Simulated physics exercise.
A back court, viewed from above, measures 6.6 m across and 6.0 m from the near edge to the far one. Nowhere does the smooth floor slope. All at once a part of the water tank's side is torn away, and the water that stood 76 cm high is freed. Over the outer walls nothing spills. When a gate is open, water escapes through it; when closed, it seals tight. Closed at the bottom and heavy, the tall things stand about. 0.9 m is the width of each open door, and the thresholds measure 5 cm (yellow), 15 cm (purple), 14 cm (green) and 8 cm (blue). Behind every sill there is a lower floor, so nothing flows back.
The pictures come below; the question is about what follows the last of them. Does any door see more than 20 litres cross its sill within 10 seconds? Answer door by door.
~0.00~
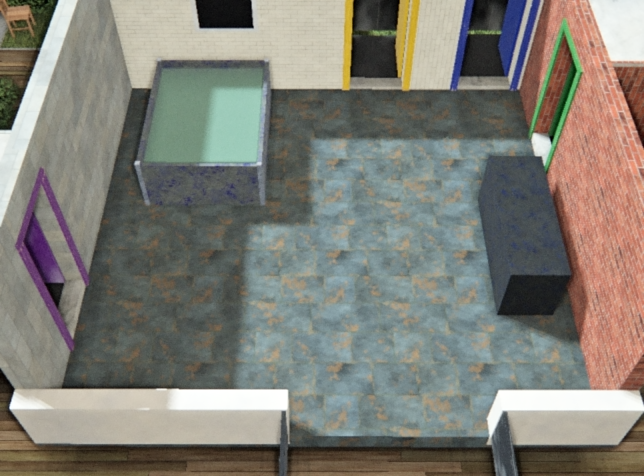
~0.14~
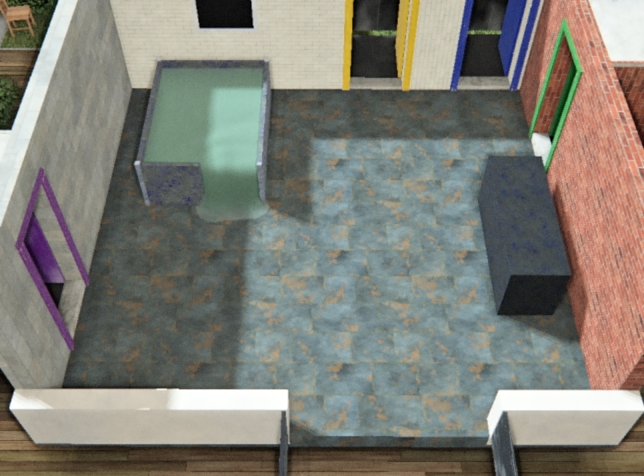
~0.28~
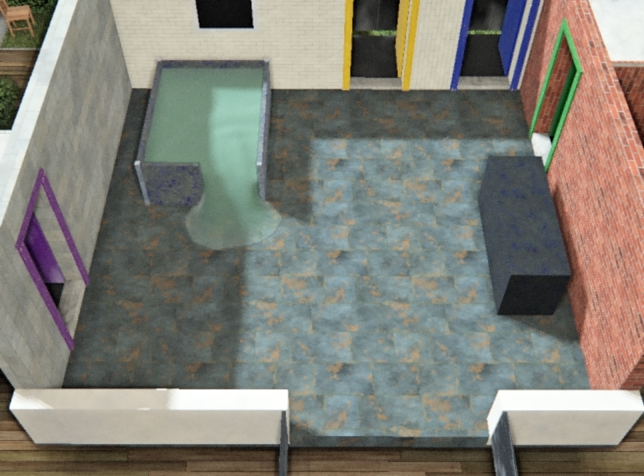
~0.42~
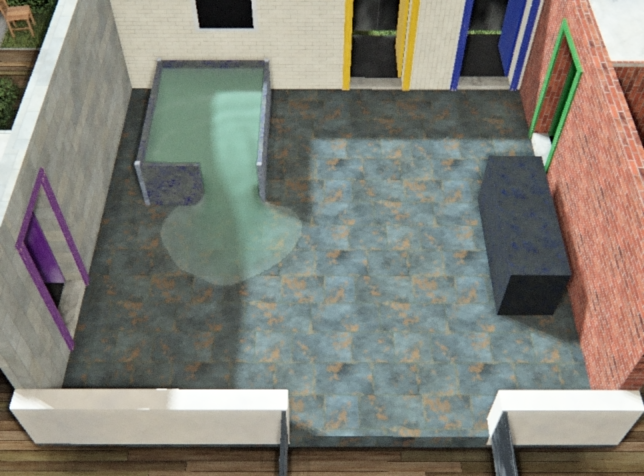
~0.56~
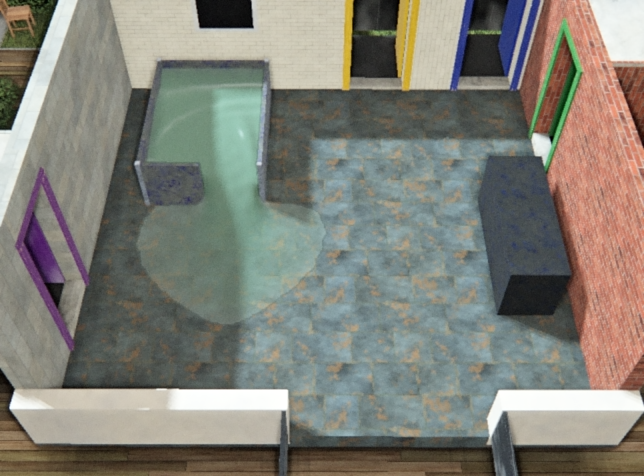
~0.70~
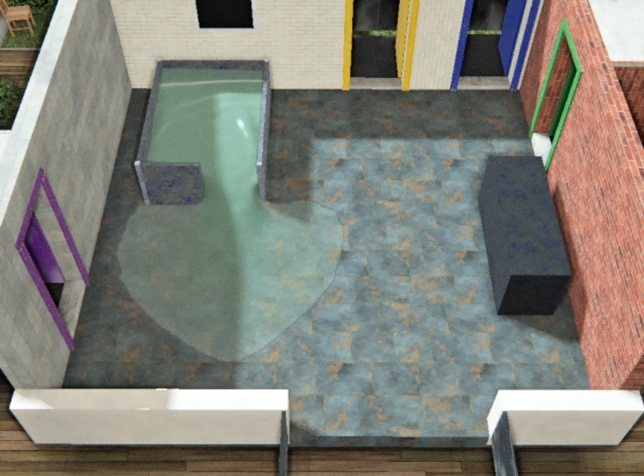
Taking each door, the yellow door does not; the purple door does not; the green door does not; the blue door does not.
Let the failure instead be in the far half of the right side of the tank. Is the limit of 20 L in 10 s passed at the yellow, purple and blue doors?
Result: Yellow limit passed, purple limit not passed, blue limit passed.
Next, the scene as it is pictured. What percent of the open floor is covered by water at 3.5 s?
Some 50 per cent of the floor is wet.
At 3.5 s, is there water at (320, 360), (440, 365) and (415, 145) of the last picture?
First spot submerged, second submerged, third not yet wet.
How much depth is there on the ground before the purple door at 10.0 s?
I'd say close to 6.5 cm.
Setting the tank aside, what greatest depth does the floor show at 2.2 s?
About 36 cm at most.
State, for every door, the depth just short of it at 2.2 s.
In centimetres - yellow: 0, purple: 10, green: 0, blue: 0.
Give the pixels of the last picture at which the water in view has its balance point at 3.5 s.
Its balance point sits around (222, 238).
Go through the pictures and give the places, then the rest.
The first frame shows still water, 76 cm deep, in the water tank at (207, 114).
In the second frame, water pours out at (232, 191) and has run 0.5 m, to (202, 212); typically 7 cm deep outside, 76 cm at the water tank's back.
In the third frame, the front is at (210, 244), 0.8 m from the gap at (232, 192); 0.7 m2 of floor is under water; 76 cm left at the back of the water tank.
In the fourth frame, water pours out at (232, 193) and has run 1.4 m, to (210, 279); typically 7 cm deep outside, 76 cm at the water tank's back.
In the fifth frame, the front is at (228, 319), 2.1 m from the gap at (232, 192); 3.6 m2 of floor is under water; 73 cm left at the back of the water tank.
In the sixth frame, water pours out at (232, 192) and has run 2.6 m, to (225, 355); typically 4 cm deep outside, 66 cm at the water tank's back.
After 1.4 s water covers 35 % of the floor and is deepest (38 cm) near (238, 212); yellow door not reached, purple door 7 cm at the sill, 0 L in, green door not reached, blue door not reached.
After 2.2 s water covers 45 % of the floor and is deepest (36 cm) near (71, 416); yellow door not reached, purple door 10 cm at the sill, 0 L in, green door not reached, blue door not reached.
After 3.5 s water covers 50 % of the floor and is deepest (22 cm) near (238, 212); yellow door not reached, purple door 15 cm at the sill, 1 L in, green door not reached, blue door not reached.
After 6.0 s water covers 60 % of the floor and is deepest (18 cm) near (590, 418); yellow door not reached, purple door 12 cm at the sill, 2 L in, green door not reached, blue door not reached.
After 10.0 s water covers 90 % of the floor and is deepest (12 cm) near (129, 104); yellow door 1 cm at the sill, 0 L in, purple door 6 cm at the sill, 2 L in, green door 3 cm at the sill, 0 L in, blue door 5 cm at the sill, 0 L in.
